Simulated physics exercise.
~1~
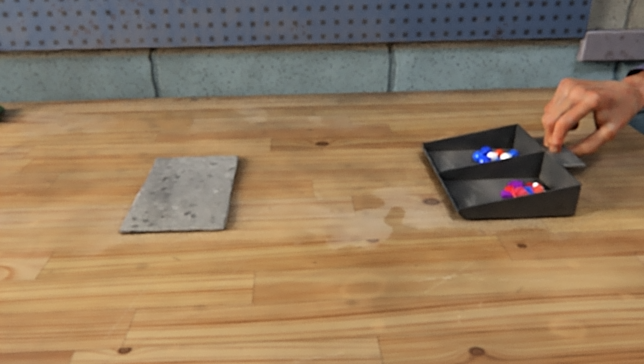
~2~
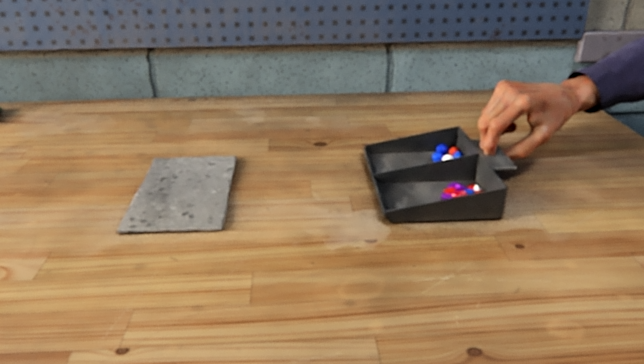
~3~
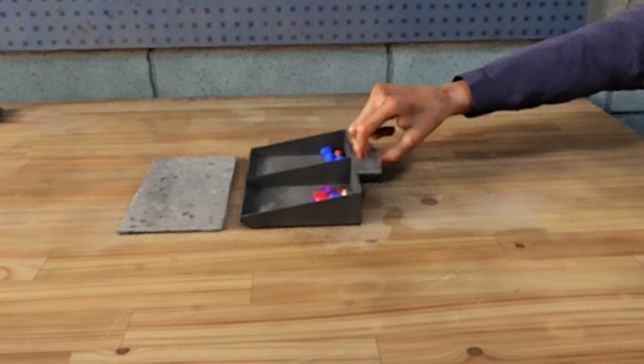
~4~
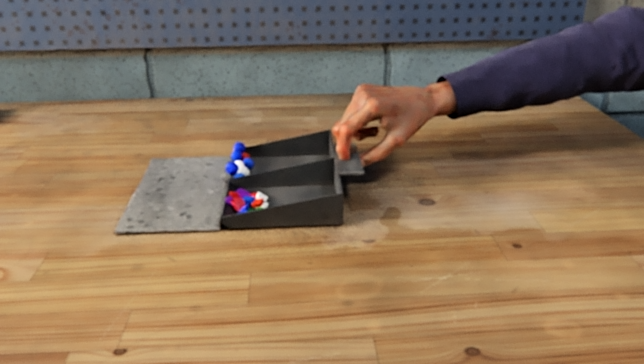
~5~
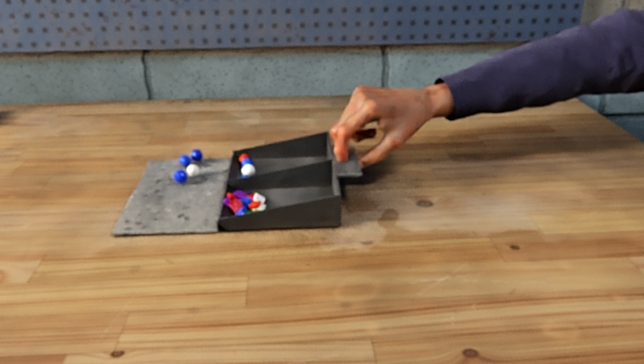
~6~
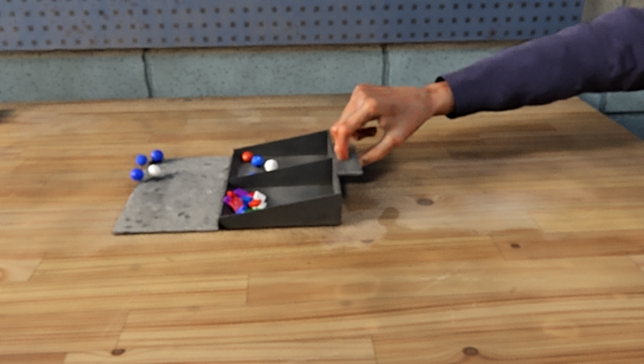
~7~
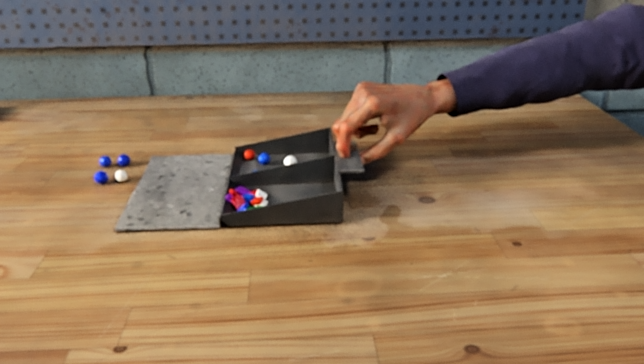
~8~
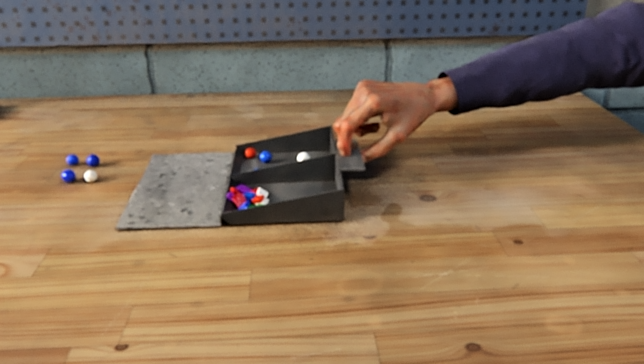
To begin with, a hand at the right holds a dark two-part tray on a wooden counter, with small colourful pieces in each section and a flat grey slab lying to the left. The hand slides the tray leftward across the wood towards the slab. The tray stops against the slab's edge, and both batches shift forward to the tray's front. Several blue balls and a white one roll out of the farther section, cross the slab and continue onto the counter beyond. In the end, a few balls remain in the farther section, while the nearer batch stays bunched inside at the front.
